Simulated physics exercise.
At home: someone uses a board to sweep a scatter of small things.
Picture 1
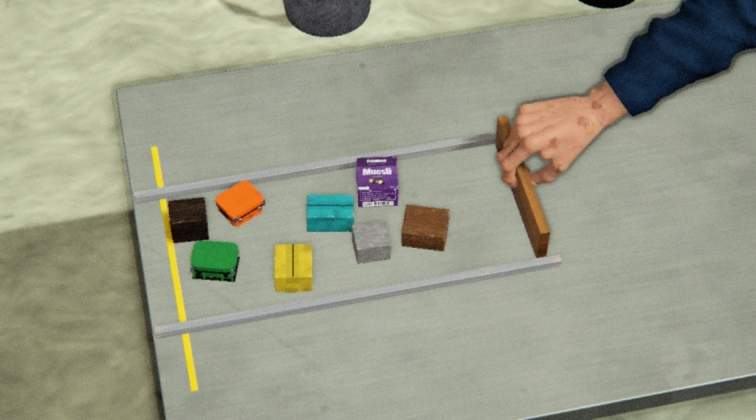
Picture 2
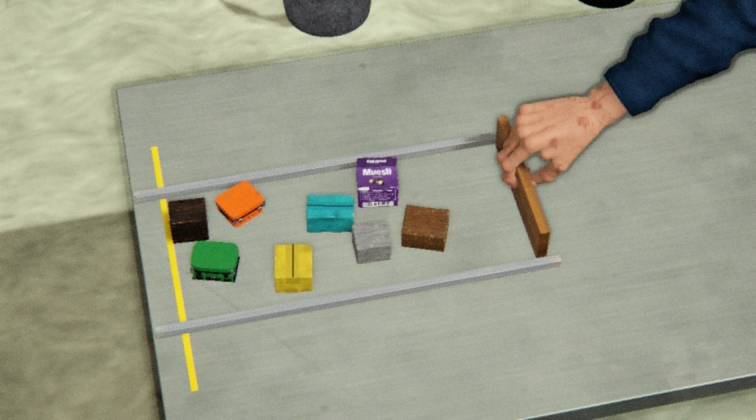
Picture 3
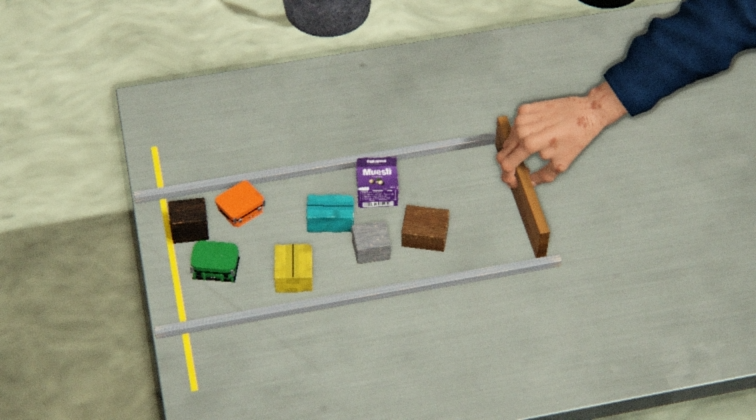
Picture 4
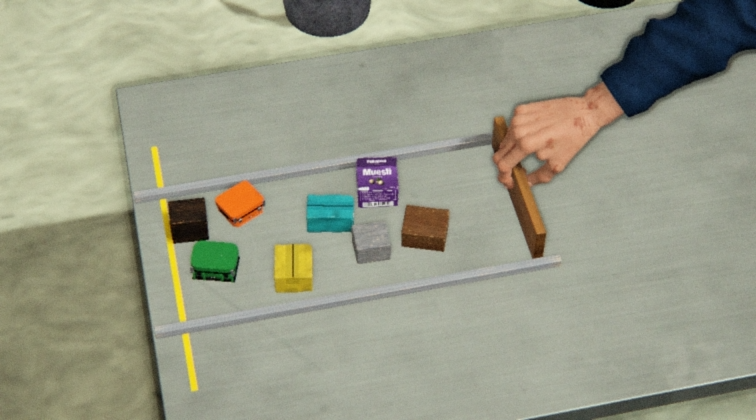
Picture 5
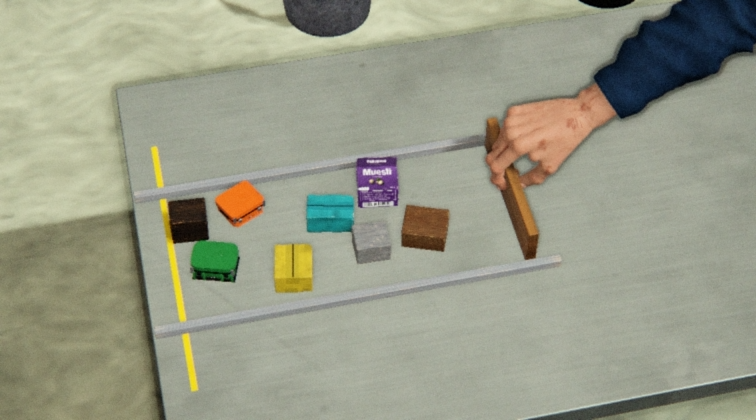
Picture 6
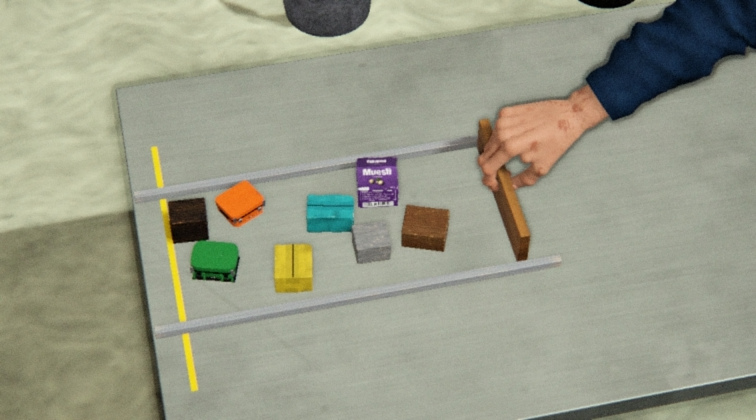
On a grey tabletop, between two rails, a hand held a wooden board upright and then slid it slightly left toward some small coloured blocks and a purple box, which all stayed still.
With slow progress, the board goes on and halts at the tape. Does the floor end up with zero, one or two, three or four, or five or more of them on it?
It ends up with five or more.
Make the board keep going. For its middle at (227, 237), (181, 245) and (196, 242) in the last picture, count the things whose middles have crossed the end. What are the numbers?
The numbers past the end are 3, 6 and 6.
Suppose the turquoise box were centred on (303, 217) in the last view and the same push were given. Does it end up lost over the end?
From that position it ends up off.
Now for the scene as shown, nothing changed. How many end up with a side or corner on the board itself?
The answer is 2.
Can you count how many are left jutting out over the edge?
The count would be 2.
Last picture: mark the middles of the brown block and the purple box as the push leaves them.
In the last picture, roughly (153, 282) and (145, 223).
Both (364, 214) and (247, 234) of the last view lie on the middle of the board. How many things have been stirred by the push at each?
First 5, then 8.
A little later, none off yet; black block at rest near (189, 221); green case at rest near (215, 262); orange case at rest near (240, 205).
When it is over, the number that fall off is five or more; down, grey block, turquoise box, yellow box, orange case, green case and black block.
